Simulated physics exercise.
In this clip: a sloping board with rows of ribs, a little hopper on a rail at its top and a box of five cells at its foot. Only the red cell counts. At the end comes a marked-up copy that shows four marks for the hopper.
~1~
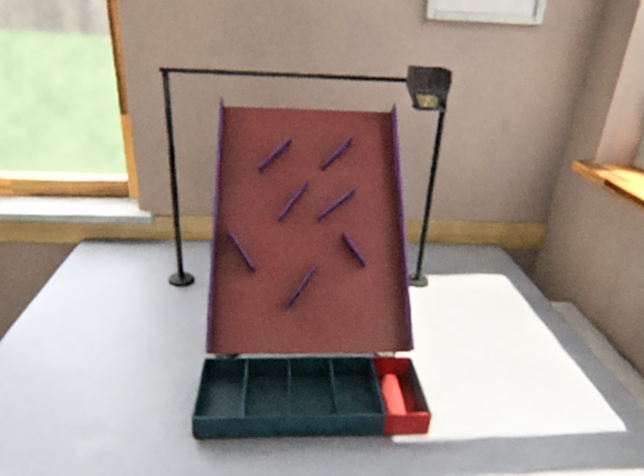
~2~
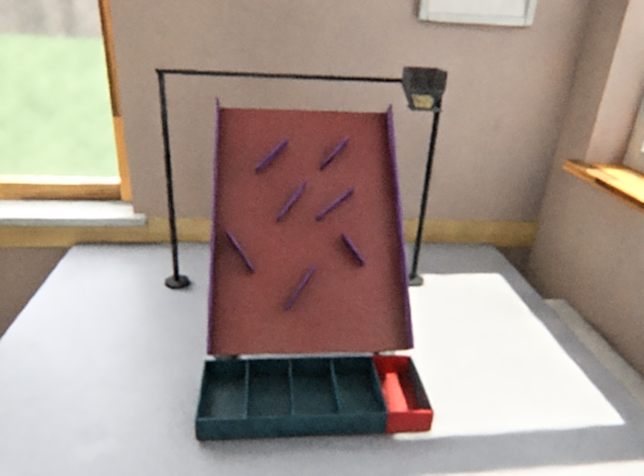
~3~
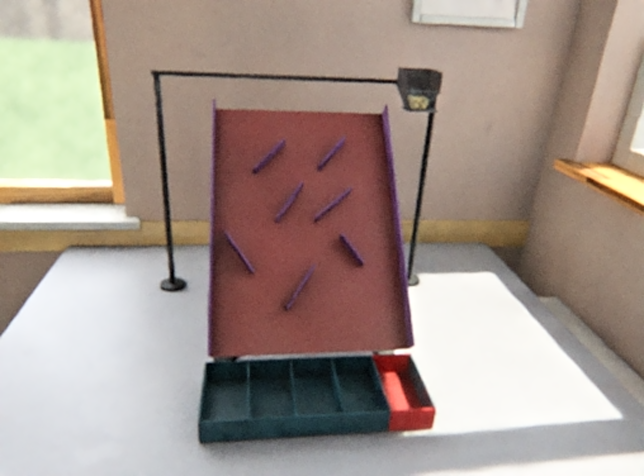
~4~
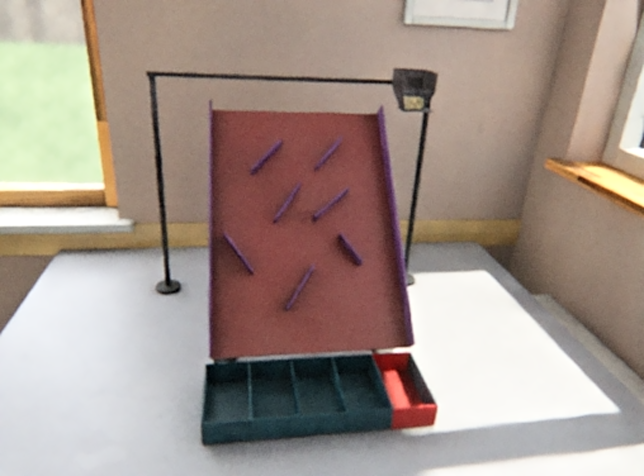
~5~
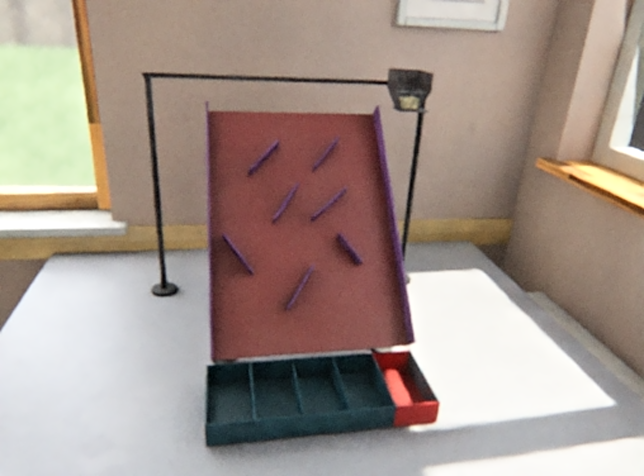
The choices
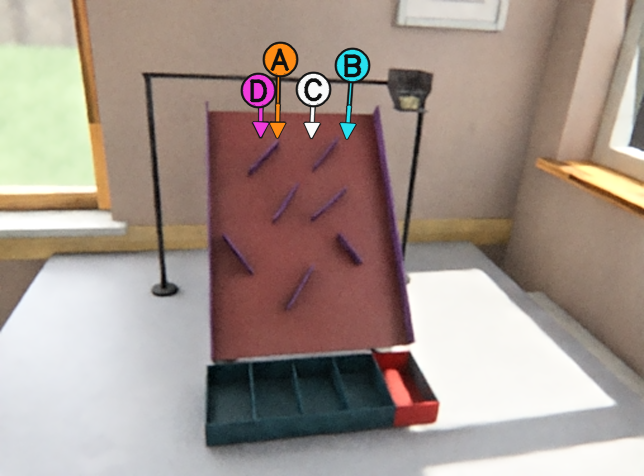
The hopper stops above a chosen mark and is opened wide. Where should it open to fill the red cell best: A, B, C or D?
Take B.
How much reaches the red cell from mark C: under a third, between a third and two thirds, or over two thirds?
Under a third.
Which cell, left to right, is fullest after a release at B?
The fifth.
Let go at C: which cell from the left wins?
The second.
On the marked copy, mark A meets the board at (277, 132); mark B meets the board at (347, 133); mark C meets the board at (311, 132); mark D meets the board at (260, 131).
If A is chosen, none in the red cell, most in other cells, about a quarter outside the box.
If B is chosen, about half in the red cell, a small part in other cells, about a third outside the box.
If C is chosen, a stray few in the red cell, nearly all in other cells, a stray few outside the box.
If D is chosen, none in the red cell, most in other cells, about a quarter outside the box.
